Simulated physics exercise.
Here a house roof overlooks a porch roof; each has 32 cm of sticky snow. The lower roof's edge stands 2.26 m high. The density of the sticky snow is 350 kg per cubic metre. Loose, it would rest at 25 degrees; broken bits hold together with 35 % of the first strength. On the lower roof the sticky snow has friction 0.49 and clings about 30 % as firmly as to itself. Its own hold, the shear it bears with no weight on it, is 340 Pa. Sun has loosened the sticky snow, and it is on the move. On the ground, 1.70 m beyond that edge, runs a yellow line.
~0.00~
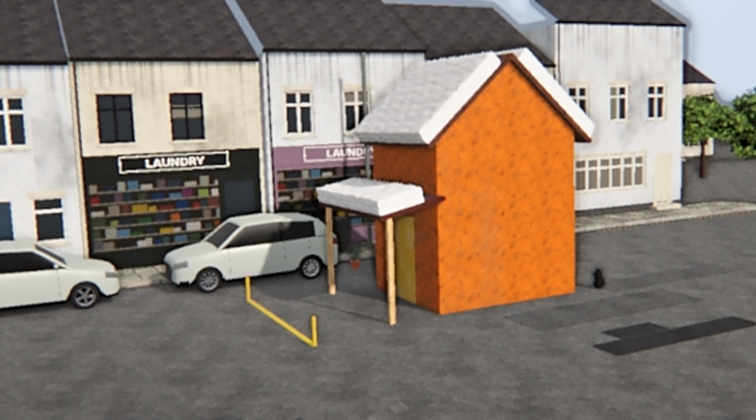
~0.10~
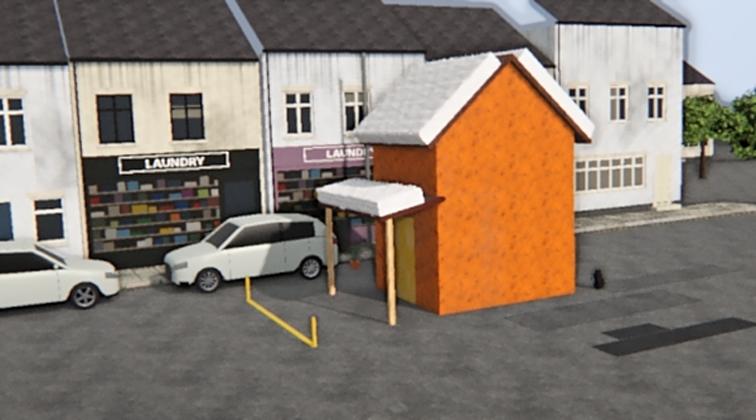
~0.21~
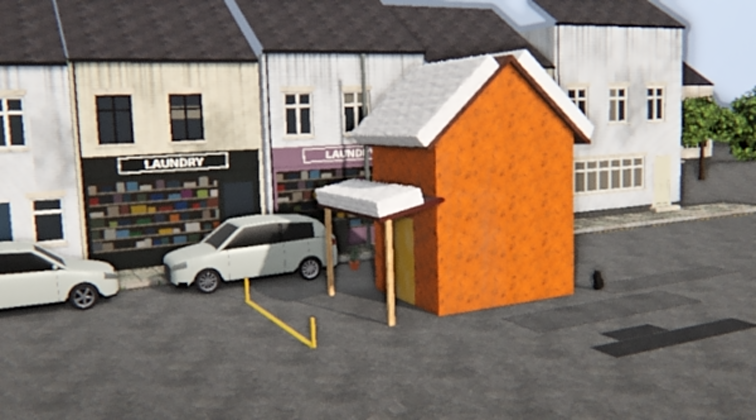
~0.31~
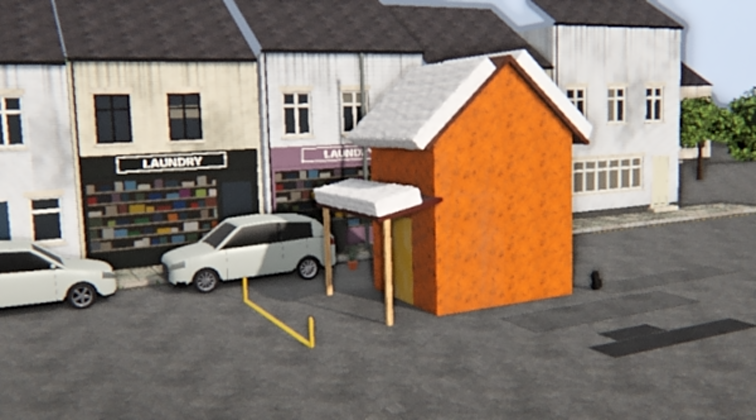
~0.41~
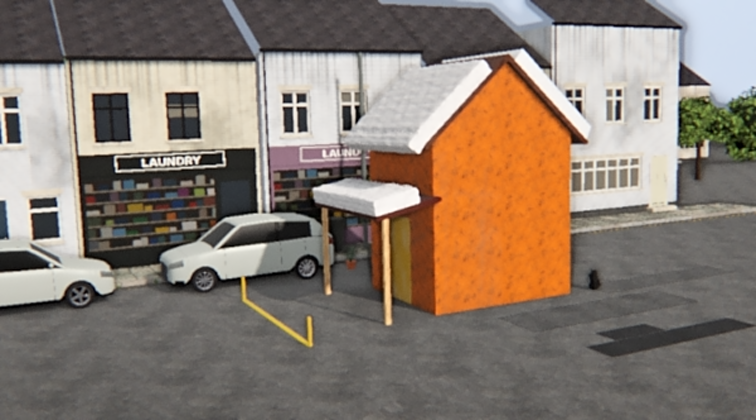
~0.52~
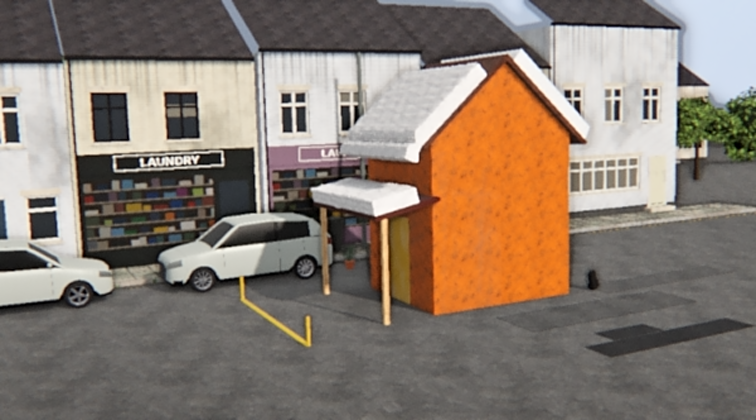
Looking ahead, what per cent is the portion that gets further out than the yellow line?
About 38 %.
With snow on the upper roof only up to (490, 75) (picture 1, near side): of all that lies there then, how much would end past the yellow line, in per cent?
In that case some 35 per cent.
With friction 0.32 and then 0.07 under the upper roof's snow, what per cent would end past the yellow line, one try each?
In turn about 45 %, 50 %.
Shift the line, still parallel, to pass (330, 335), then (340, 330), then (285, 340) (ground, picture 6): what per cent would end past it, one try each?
In that order: 55 %, 60 %, 30 %.
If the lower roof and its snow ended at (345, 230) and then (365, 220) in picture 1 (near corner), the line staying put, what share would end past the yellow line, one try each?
In turn about 30 %, 35 %.
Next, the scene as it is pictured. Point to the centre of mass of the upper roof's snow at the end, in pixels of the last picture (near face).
At about (288, 311).
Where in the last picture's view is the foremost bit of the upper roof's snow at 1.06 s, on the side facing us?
At about (377, 195).
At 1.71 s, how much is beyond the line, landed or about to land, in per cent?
Near 0 %.
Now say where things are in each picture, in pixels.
In the first picture, front end of the sticky snow at (426, 129).
In the second picture, front end of the sticky snow at (426, 130), its middle shifted 1.4 cm.
In the third picture, front end of the sticky snow at (424, 132), its middle shifted 5.4 cm, 2 % of it past the upper edge, in one piece.
In the fourth picture, front end of the sticky snow at (420, 135), its middle shifted 12 cm, 5 % of it past the upper edge, in one piece.
In the fifth picture, front end of the sticky snow at (416, 140), its middle shifted 22 cm, 9 % of it past the upper edge, cracking.
In the sixth picture, front end of the sticky snow at (410, 146), its middle shifted 34 cm, 14 % of it past the upper edge, cracking.
By 1.06 s, none is below the lower edge and 0 % is past the line.
By 1.71 s, 36 % is below the lower edge and 0 % is past the line.
By 2.35 s, 71 % is below the lower edge and 36 % is past the line.
By 3.00 s, 72 % is below the lower edge and 38 % is past the line.
By 3.30 s, at the end, 72 % is below the lower edge and 38 % is past the line.
